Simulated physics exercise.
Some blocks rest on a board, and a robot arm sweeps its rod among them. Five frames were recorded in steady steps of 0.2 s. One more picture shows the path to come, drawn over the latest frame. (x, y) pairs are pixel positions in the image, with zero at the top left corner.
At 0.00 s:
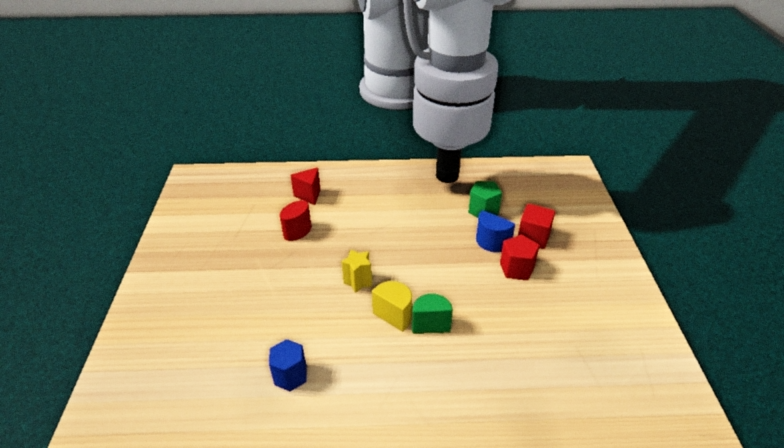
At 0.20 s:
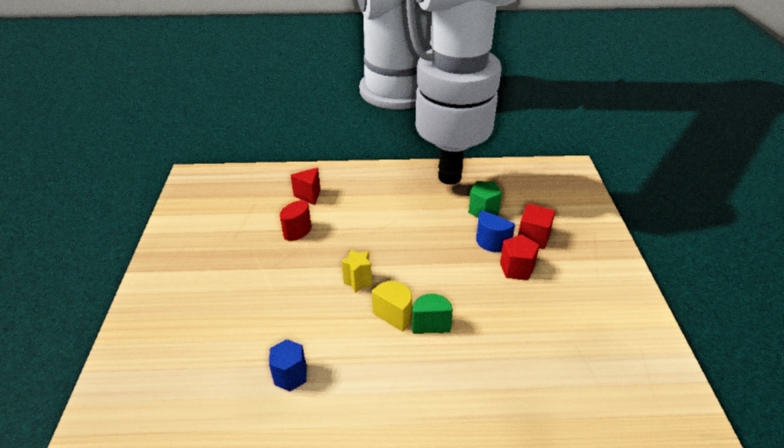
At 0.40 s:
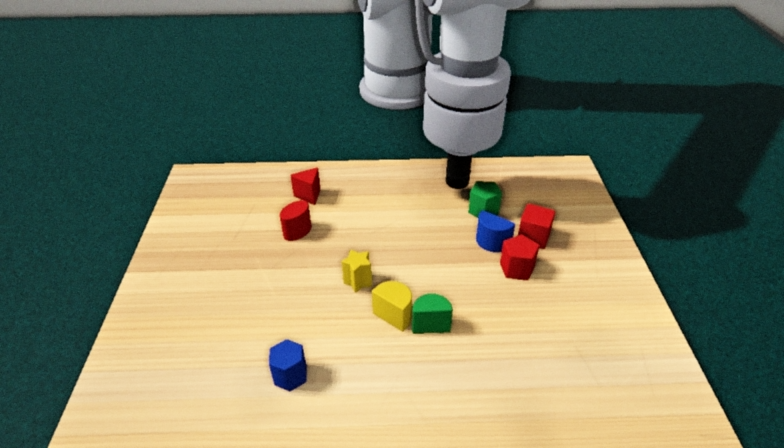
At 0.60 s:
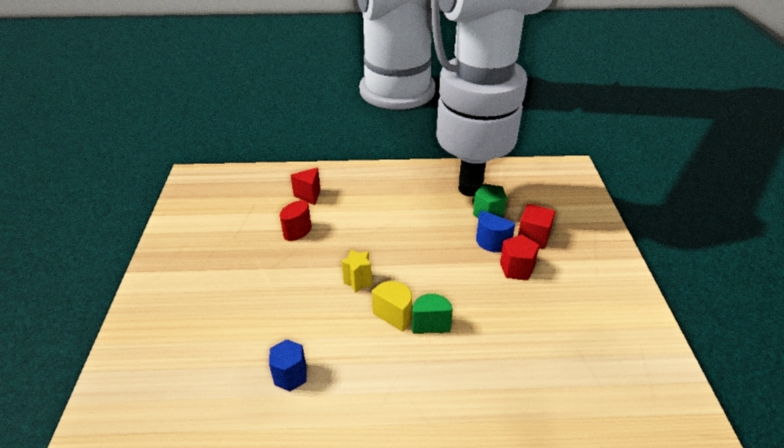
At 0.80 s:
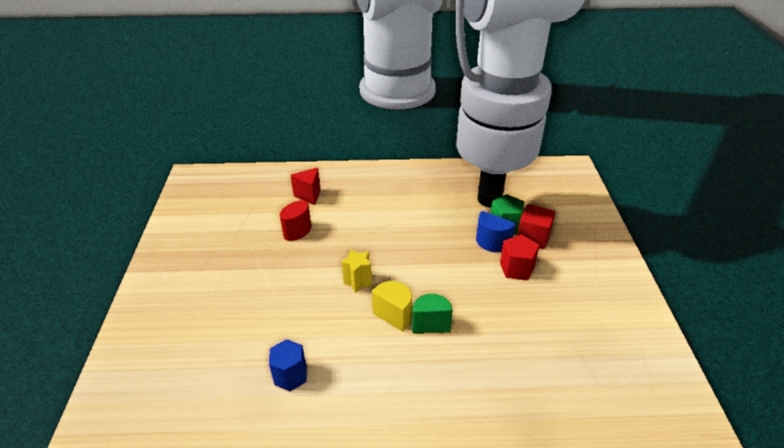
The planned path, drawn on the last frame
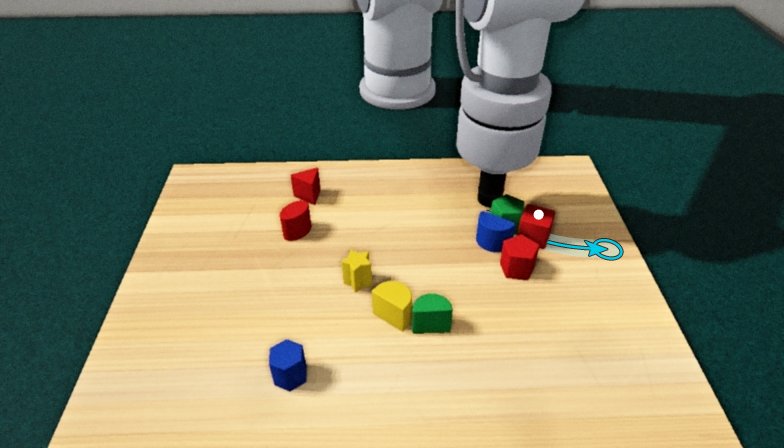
On a pale wooden board scattered with red, blue, green and yellow blocks, a robot arm holds its black rod near the far edge. The rod drifts slightly right, then reaches the green block at the back and pushes it right and nearer, in beside the blue half-round and a red block.
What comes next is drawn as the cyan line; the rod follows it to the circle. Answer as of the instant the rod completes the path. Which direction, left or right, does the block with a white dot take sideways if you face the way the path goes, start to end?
Gets pushed right.
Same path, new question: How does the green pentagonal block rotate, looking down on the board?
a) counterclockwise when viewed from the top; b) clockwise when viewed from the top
Option b.
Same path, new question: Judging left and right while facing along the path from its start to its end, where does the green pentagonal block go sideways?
Slides right.
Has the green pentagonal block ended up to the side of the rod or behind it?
It seems so.
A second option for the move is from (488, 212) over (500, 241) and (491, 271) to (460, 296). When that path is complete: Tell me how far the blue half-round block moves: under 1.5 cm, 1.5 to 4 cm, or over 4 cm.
The move is long, over 4 cm.
The line goes from (488, 212) through (521, 232) and (563, 245) to (608, 249); the dot is on the red square.
The first path, step by step. One third of the way, rod (524, 221); green pentagonal block (545, 226); red square (576, 231).
Two thirds of the way, rod (568, 234); green pentagonal block (583, 243), turned 20° clockwise; red square (617, 250).
At the end, rod (612, 238); blue half-round block unmoved; green pentagonal block (588, 245), turned 40° clockwise; red square (624, 253).
